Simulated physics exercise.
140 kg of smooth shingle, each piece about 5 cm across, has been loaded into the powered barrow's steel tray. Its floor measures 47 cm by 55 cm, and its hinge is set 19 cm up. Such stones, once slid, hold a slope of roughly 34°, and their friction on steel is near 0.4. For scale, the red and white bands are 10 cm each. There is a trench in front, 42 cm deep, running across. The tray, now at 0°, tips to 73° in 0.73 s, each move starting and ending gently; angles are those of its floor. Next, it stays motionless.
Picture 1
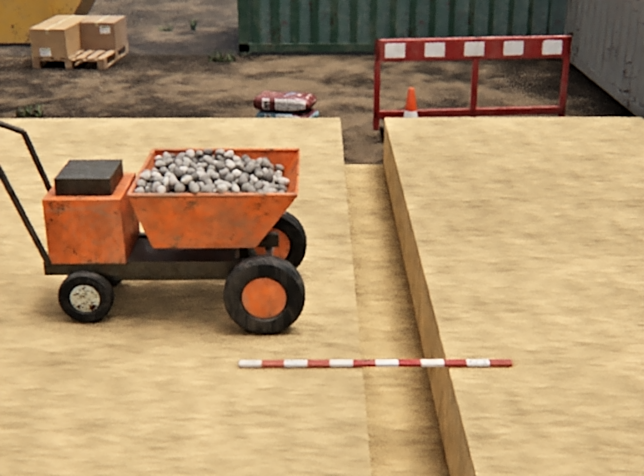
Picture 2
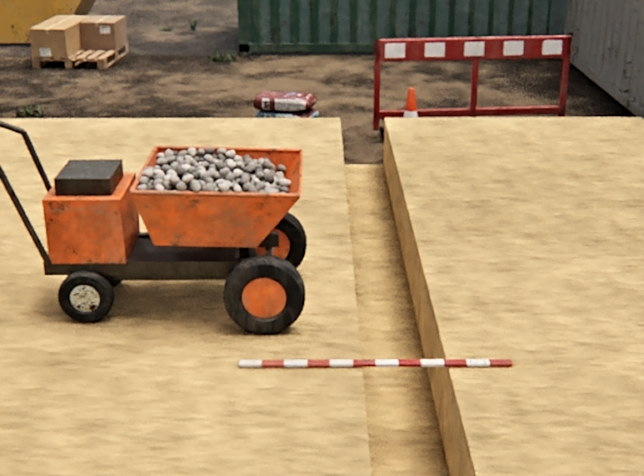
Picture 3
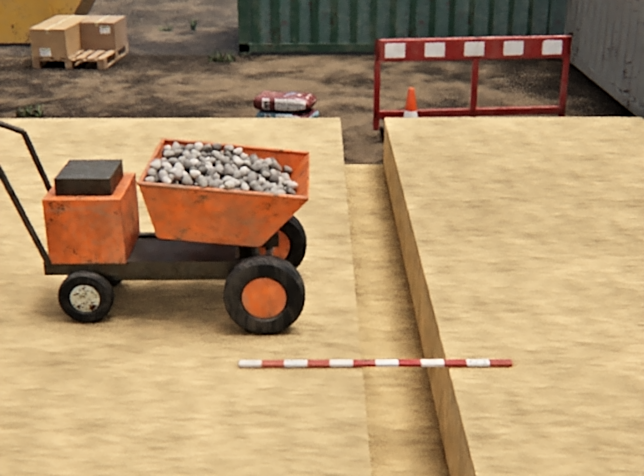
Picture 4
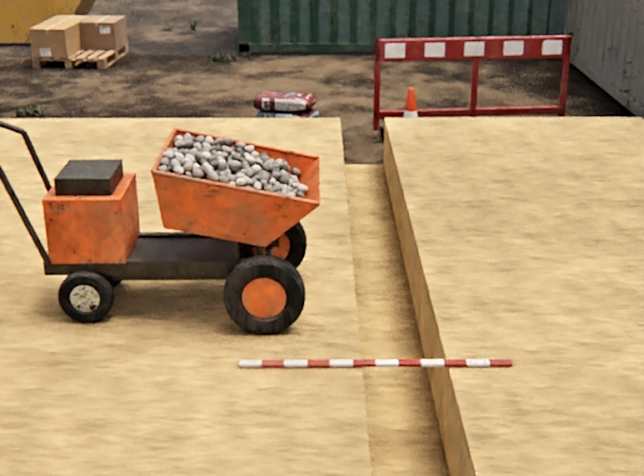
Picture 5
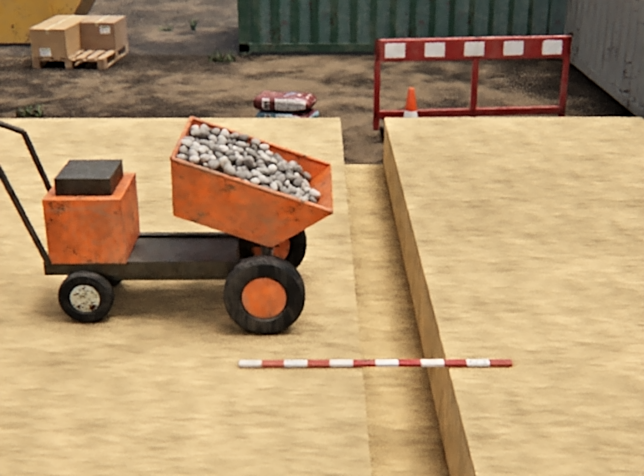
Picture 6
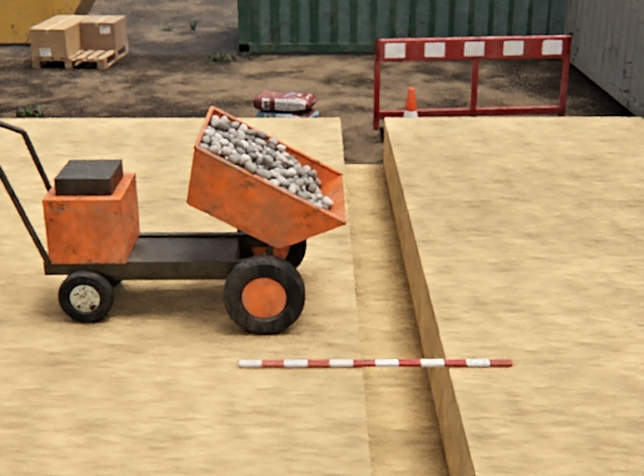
In a work yard with containers and a striped barrier behind, an orange powered barrow's tray, heaped with grey stones, tilted gradually and steeply forward to the right beside a trench while its wheels stayed still.
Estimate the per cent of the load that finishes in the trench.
Roughly 66 percent.
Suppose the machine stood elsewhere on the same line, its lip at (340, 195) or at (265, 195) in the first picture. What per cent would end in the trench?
20 and 95 %.
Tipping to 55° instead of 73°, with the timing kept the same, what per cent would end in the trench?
Some 50 in a hundred, I'd say.
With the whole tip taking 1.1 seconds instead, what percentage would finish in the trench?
Probably about 75 in a hundred.
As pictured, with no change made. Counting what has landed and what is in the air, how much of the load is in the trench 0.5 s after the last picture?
I'd say near 35 per cent at that time.
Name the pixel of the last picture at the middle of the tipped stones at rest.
Somewhere around (415, 357) in the last picture.
Then, 0.2 s after the last picture the floor is at 62°, 100 % in the tray; the foremost stones are at (374, 238).
Then, 0.5 s after the last picture the floor is at 73°, 51 % in the tray, 36 % in the trench, 13 % past the trench; the foremost stones are at (473, 308).
Then, 0.9 s after the last picture the floor is at 73°, 11 % in the tray, 54 % in the trench, 35 % past the trench; the foremost stones are at (632, 303).
Then, 2.8 s after the last picture the floor is at 73°, 0 % in the tray, 66 % in the trench, 34 % past the trench; the foremost stones are past the picture's edge.
